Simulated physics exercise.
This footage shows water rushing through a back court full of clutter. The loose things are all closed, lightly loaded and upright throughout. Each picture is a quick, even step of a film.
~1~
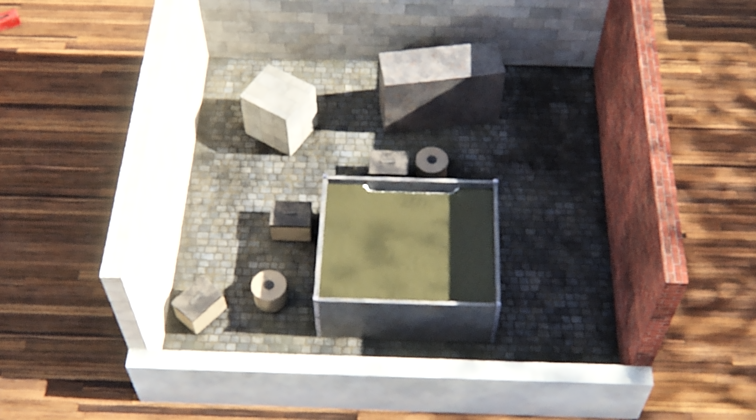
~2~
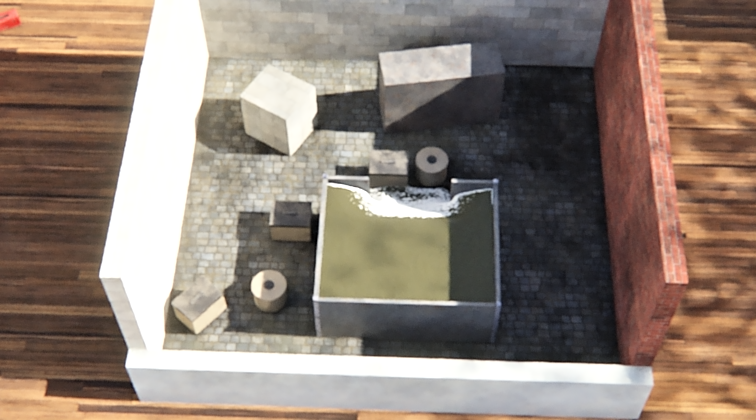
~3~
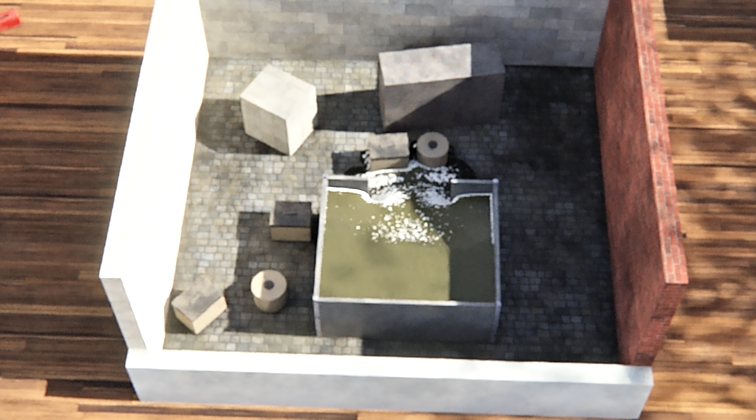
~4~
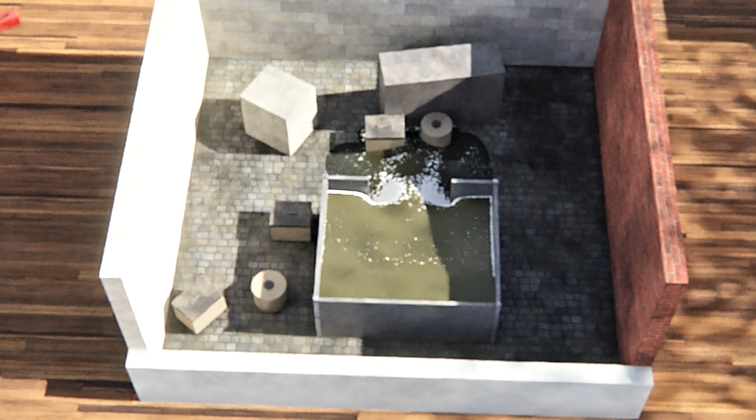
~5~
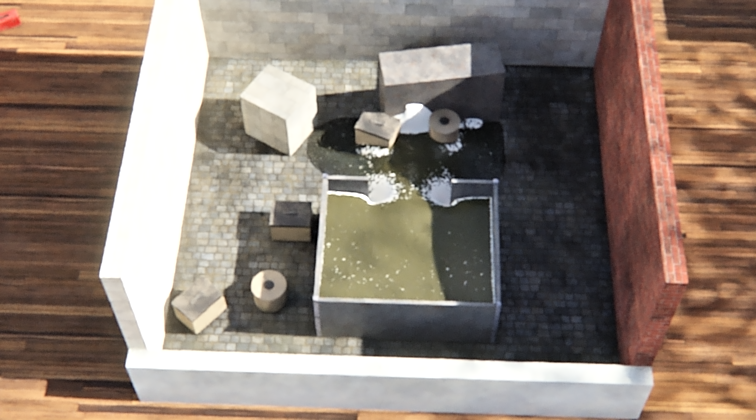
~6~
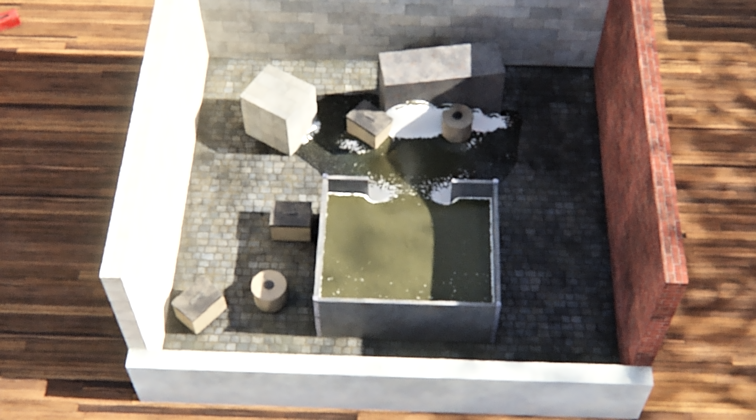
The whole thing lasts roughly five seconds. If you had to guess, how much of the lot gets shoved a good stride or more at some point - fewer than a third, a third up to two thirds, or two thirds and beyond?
The portion knocked well out of place is two thirds or greater.
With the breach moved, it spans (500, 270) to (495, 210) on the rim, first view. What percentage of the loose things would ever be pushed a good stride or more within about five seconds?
It comes out at roughly 20 per cent.
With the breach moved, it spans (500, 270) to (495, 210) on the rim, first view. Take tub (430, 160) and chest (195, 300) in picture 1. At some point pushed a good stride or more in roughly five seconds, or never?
The first: Stayed short; the second: Cleared that distance.
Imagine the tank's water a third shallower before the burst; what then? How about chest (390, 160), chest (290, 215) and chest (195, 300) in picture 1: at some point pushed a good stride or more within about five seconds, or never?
First one reached the mark, second one stopped before it, third one stopped before it.
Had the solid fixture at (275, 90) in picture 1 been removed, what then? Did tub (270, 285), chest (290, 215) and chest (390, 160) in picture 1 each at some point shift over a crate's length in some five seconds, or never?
Working through the list, the first object covered the distance, the middle one stuck around, and the last covered the distance.
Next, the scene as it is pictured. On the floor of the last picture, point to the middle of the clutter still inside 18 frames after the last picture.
I'd put it around pixel (304, 245).
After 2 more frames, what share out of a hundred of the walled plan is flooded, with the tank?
35 per cent, roughly.
A moment on, 2 of 5 are well off their spots; 2 afloat.
Next, 2 of 5 are well off their spots; 1 afloat.
Later, 2 of 5 are well off their spots; 1 afloat.
In the end, 5 of 5 are well off their spots, and 5 have been at some point; 5 afloat.
